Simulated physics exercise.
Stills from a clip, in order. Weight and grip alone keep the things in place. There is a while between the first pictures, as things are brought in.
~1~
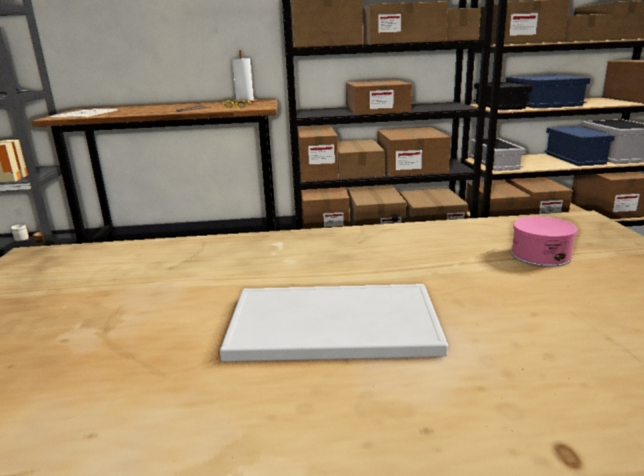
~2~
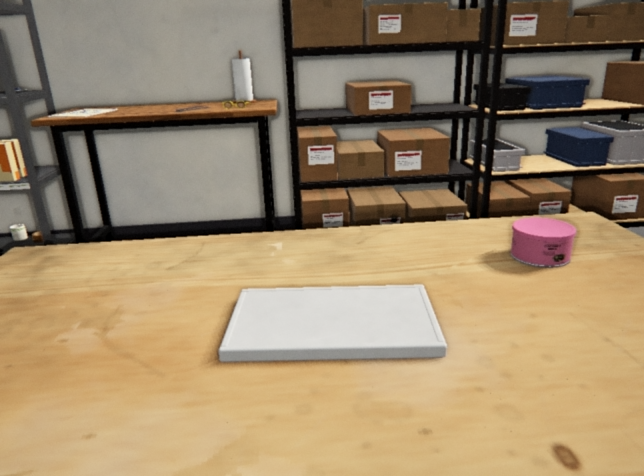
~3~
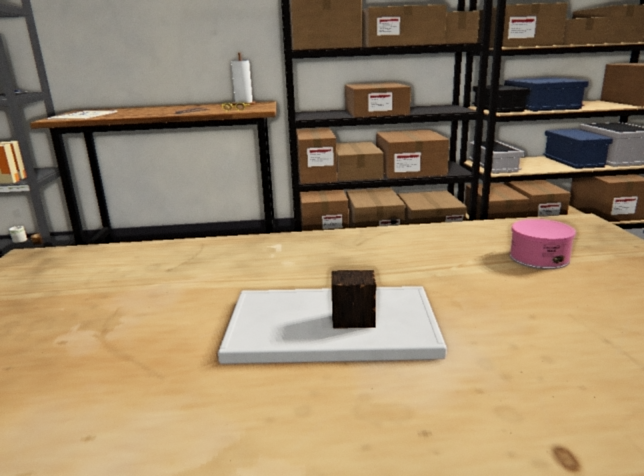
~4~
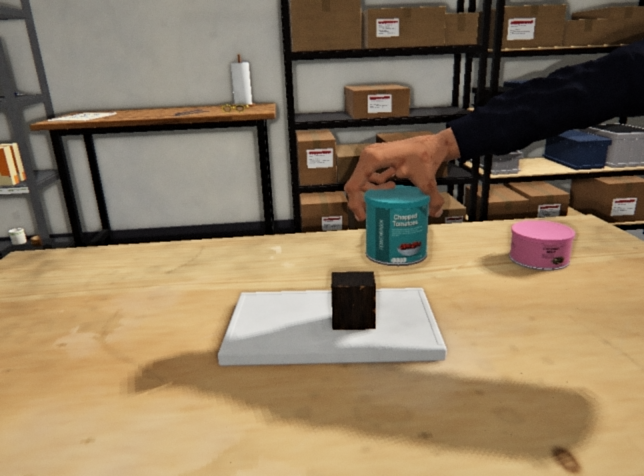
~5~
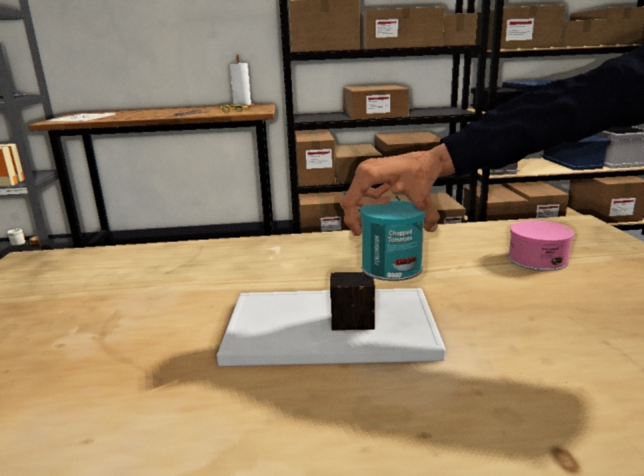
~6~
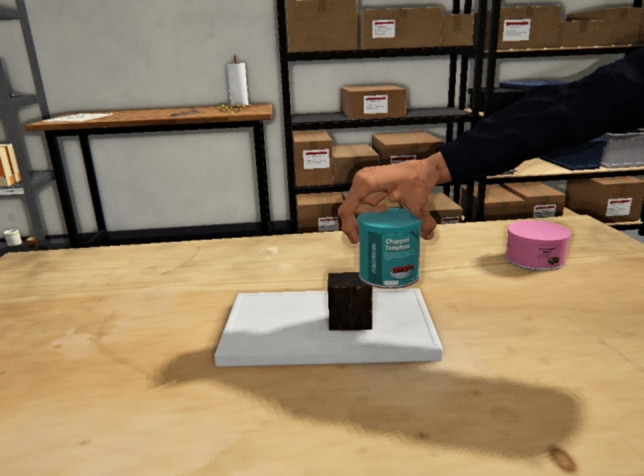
We see a white tray and a pink tub on a wooden table, then a black block on the tray; a hand reaches in from the right and lowers a turquoise pot behind the block, still holding it.
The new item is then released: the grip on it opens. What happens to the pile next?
Something falls.
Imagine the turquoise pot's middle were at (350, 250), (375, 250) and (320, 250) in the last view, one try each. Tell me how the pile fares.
Result per try: First still standing, second toppled, third toppled.
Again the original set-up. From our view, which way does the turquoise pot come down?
Off rightwards in the picture.
Then, 0.30 s after the last picture, turquoise pot now fallen.
Then, 0.50 s after the last picture, things are still on the move.
Then, 1.20 s after the last picture, nothing new.
At rest, fallen, turquoise pot; the other 3 in place. Seen from the same camera at the end, turquoise pot near (516, 303). The pile gives way.
